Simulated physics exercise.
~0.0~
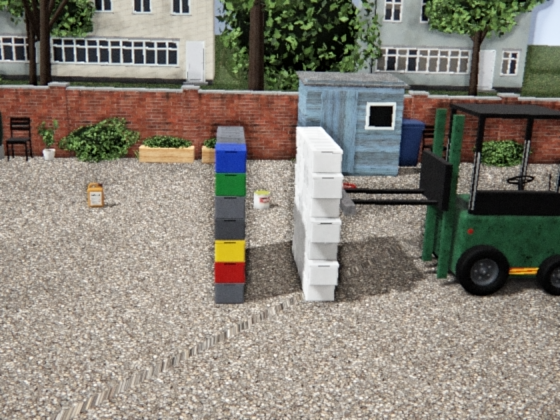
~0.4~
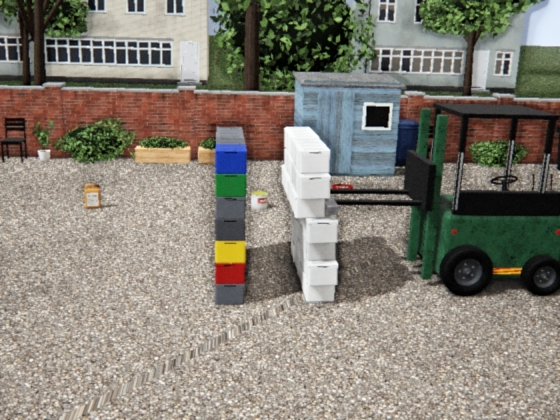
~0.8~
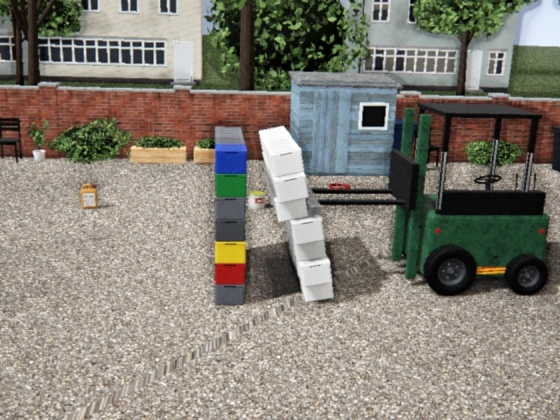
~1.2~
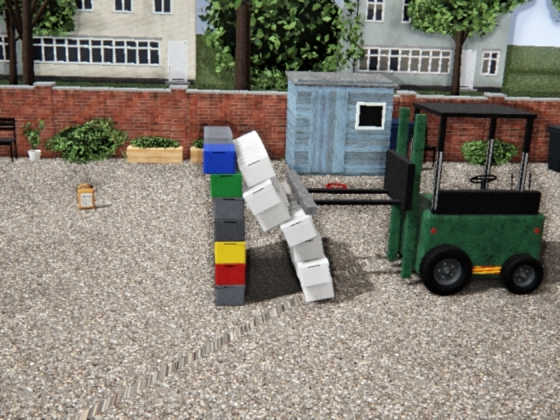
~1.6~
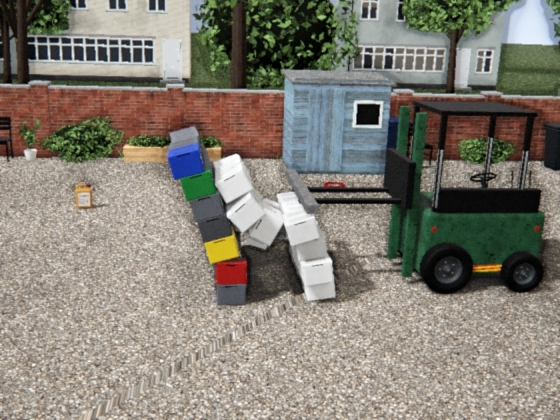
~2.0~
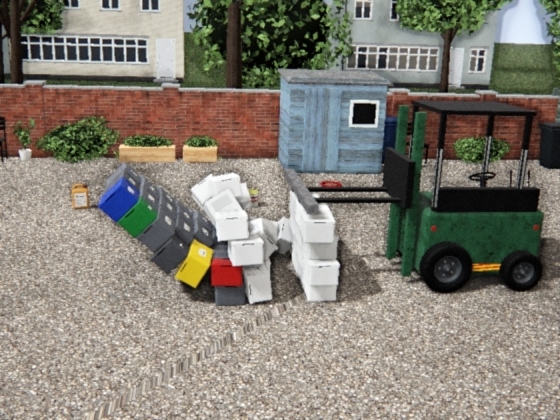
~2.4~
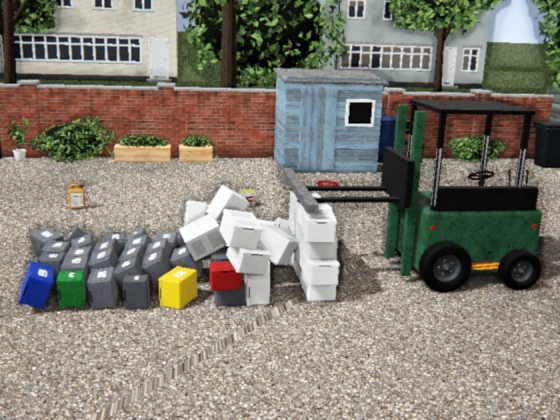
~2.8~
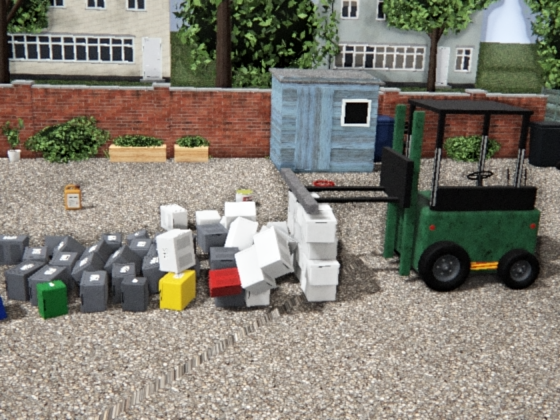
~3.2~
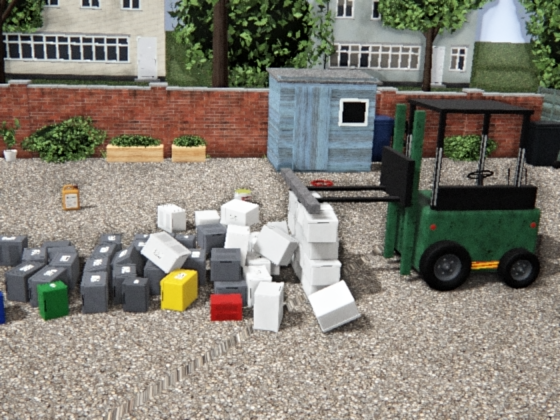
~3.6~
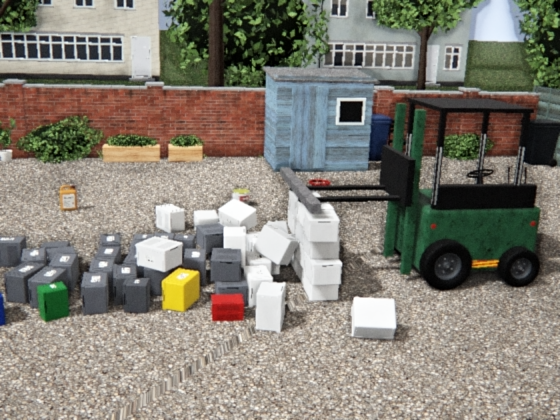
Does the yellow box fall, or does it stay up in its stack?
The yellow box falls. It tips left with the darker wall and ends up on the gravel.
